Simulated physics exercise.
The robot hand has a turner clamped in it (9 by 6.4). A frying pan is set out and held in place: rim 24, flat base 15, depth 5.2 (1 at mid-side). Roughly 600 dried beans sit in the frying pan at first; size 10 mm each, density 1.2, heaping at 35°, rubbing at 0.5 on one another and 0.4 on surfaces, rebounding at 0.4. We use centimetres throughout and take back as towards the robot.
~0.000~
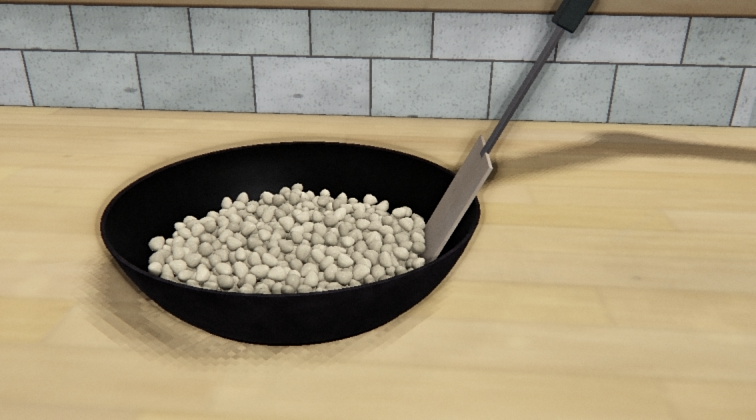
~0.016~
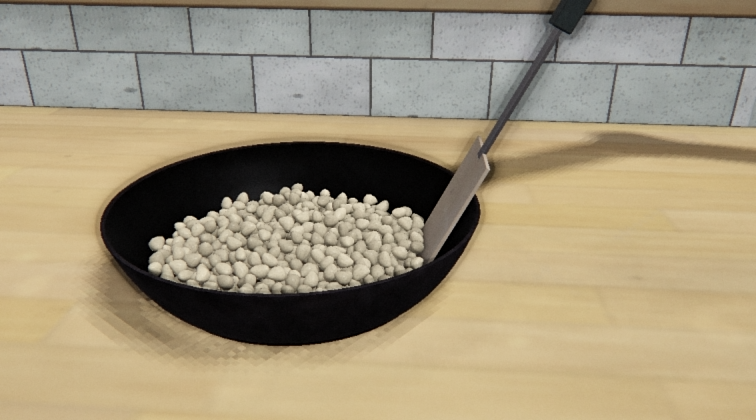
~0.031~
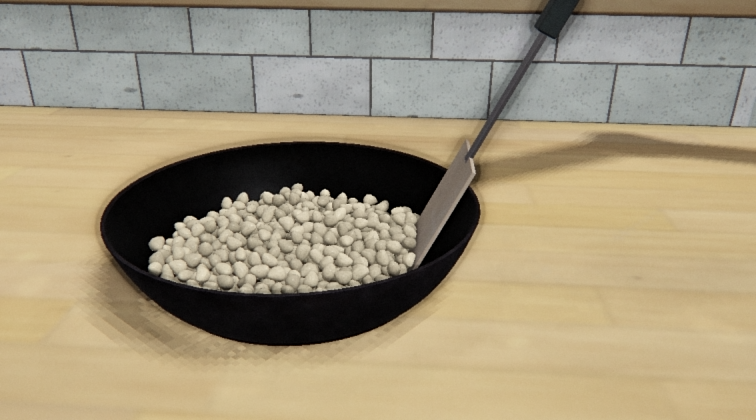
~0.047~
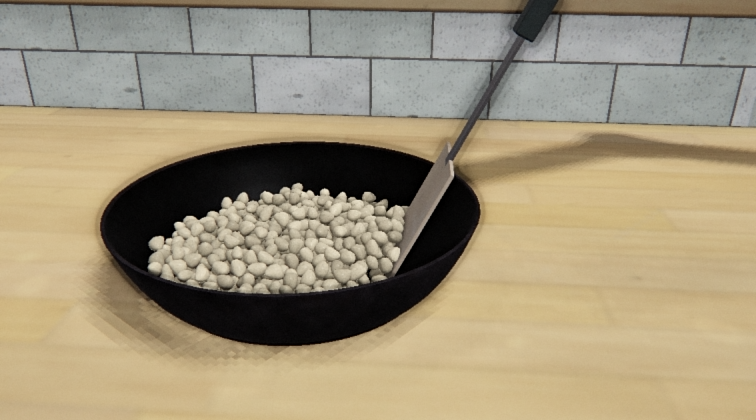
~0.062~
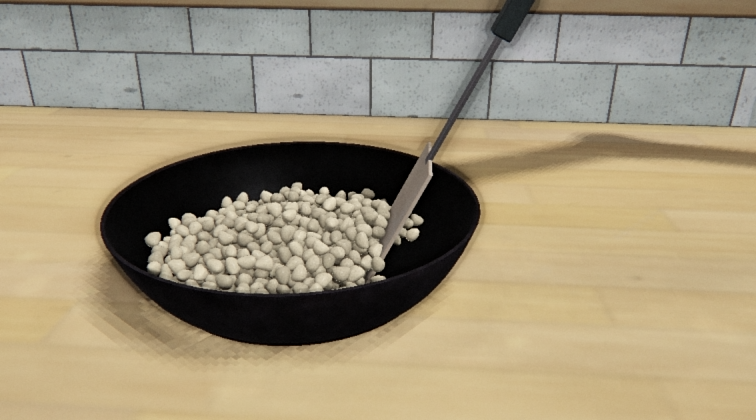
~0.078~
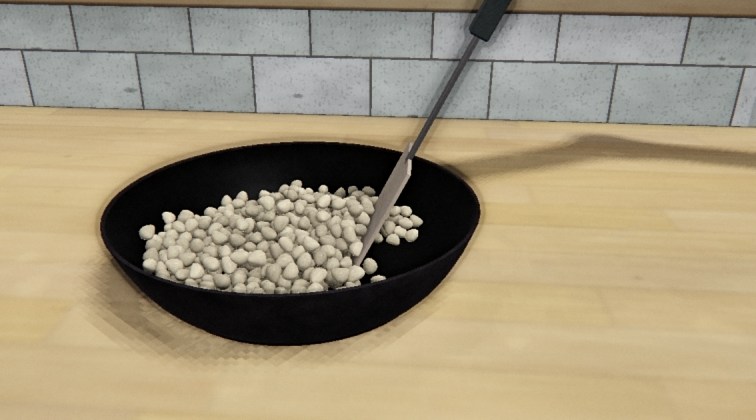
A turner slanting into a black frying pan of pale dried beans starts at the right side and moves left through them, pushing the pile slightly leftward while some beans slip around behind its blade.
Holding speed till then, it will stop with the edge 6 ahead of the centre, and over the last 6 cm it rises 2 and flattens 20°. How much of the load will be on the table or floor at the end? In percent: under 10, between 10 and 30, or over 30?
Under 10 percent.
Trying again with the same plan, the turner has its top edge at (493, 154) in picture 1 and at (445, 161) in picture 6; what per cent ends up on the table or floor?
Roughly 0 percent ends up there.
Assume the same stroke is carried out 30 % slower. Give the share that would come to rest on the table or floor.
Approx. 0 per cent.
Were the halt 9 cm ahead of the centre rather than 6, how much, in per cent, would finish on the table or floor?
My guess would be around 20 per cent.
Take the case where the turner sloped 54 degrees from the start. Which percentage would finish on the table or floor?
That gives about 0 in a hundred.
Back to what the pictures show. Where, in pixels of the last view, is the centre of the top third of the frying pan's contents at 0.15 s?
It is centred at roughly (225, 222).
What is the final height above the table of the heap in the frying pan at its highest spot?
Roughly 6.0 centimetres.
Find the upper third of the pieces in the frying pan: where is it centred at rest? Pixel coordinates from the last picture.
Pixel estimate: About (185, 219).
After 0.12 s, sloping 64°, highest piece 5 above the table; 601 in the frying pan.
After 0.15 s, sloping 55°, highest piece 6 above the table; 601 in the frying pan.
After 0.37 s, sloping 44°, highest piece 6 above the table; 590 in the frying pan, 10 on the table or floor, 1 on the blade or in flight.
After 1.42 s, sloping 44°, highest piece 6 above the table; 590 in the frying pan, 11 on the table or floor.
In the end, 590 in the frying pan, 11 on the table or floor. That is 2 % on the table or floor.
